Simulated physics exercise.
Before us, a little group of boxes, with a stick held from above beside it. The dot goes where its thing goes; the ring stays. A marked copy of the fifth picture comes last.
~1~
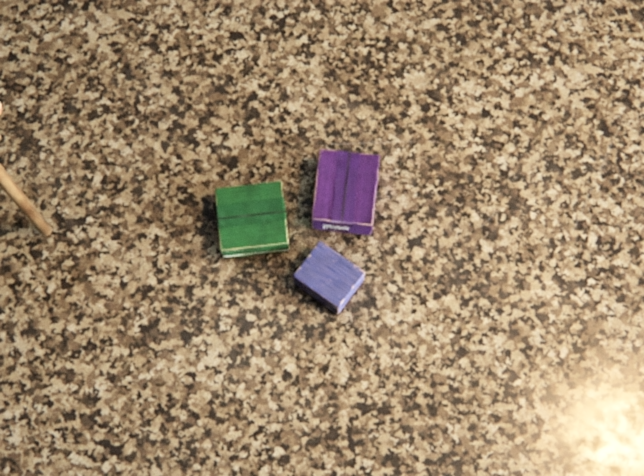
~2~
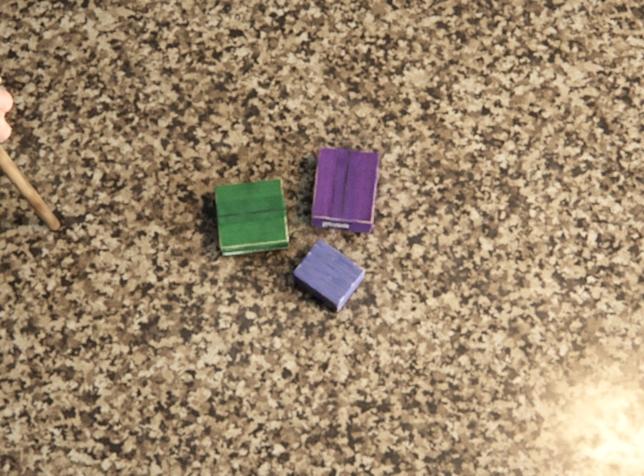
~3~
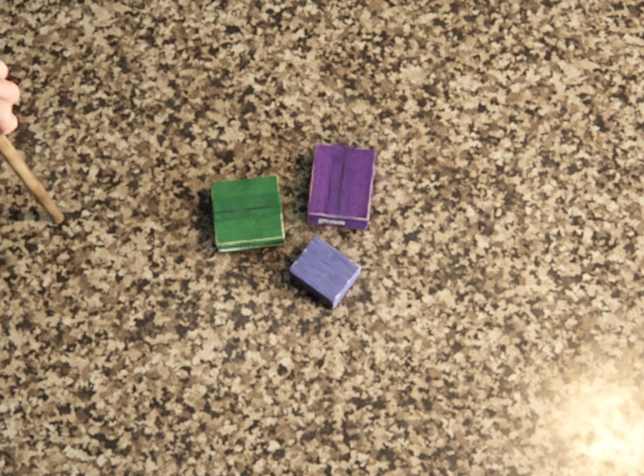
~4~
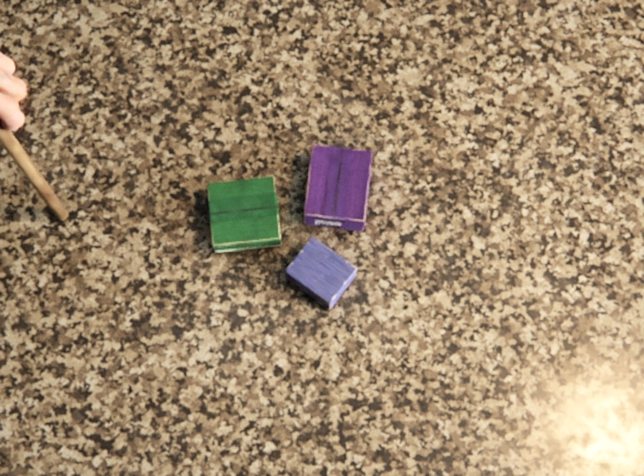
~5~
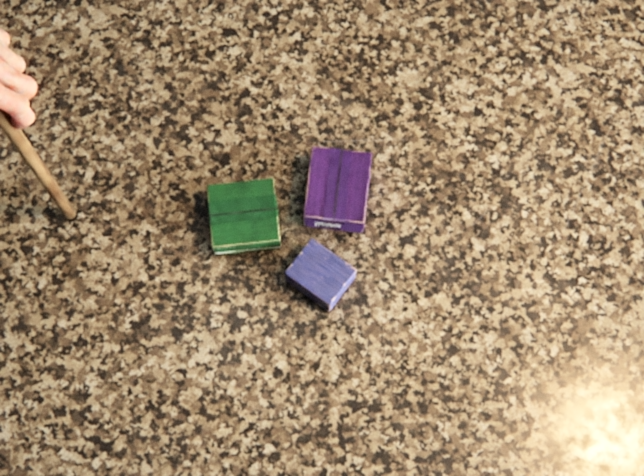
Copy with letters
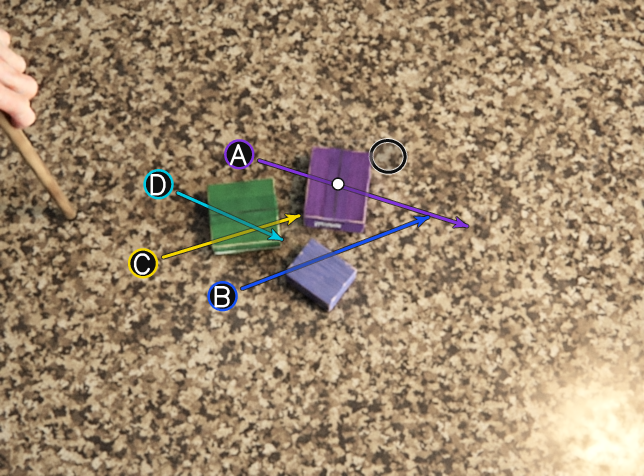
On a speckled stone countertop, a green box, a purple box and a smaller blue block sat close together, barely shifting in view, while a hand at the left edge moved a thin stick slightly inward.
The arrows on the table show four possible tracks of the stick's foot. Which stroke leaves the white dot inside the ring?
Stroke C.
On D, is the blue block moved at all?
Yes.
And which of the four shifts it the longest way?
A.
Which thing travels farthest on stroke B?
The blue block goes farthest.
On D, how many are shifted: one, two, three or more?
Three or more.
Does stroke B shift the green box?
No.
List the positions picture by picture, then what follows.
The first frame shows purple box (345, 193); blue block (329, 278); green box (252, 220).
The second frame shows green box (252, 218); purple box (345, 190).
The third frame shows blue block (325, 273); green box (248, 214).
The fourth frame shows purple box (338, 188); blue block (321, 274).
The fifth frame shows green box (244, 217); purple box (337, 190); blue block (321, 275).
On the copy, A from (259, 161) to (467, 226); B from (242, 289) to (428, 217); C from (163, 257) to (299, 216); D from (178, 193) to (282, 240); the ring at (388, 156); the white dot at (338, 184).
On C. First, foot of the stick (214, 243); purple box (337, 190); green box (248, 216).
Then, foot of the stick (262, 228); purple box (356, 180); green box (297, 204).
Finally, foot of the stick (299, 216); purple box (389, 162); green box (332, 191); the dot on the purple box is in the ring.
By contrast, A leaves the dotted thing at (415, 248); B leaves the dotted thing at (337, 190); D leaves the dotted thing at (369, 192).
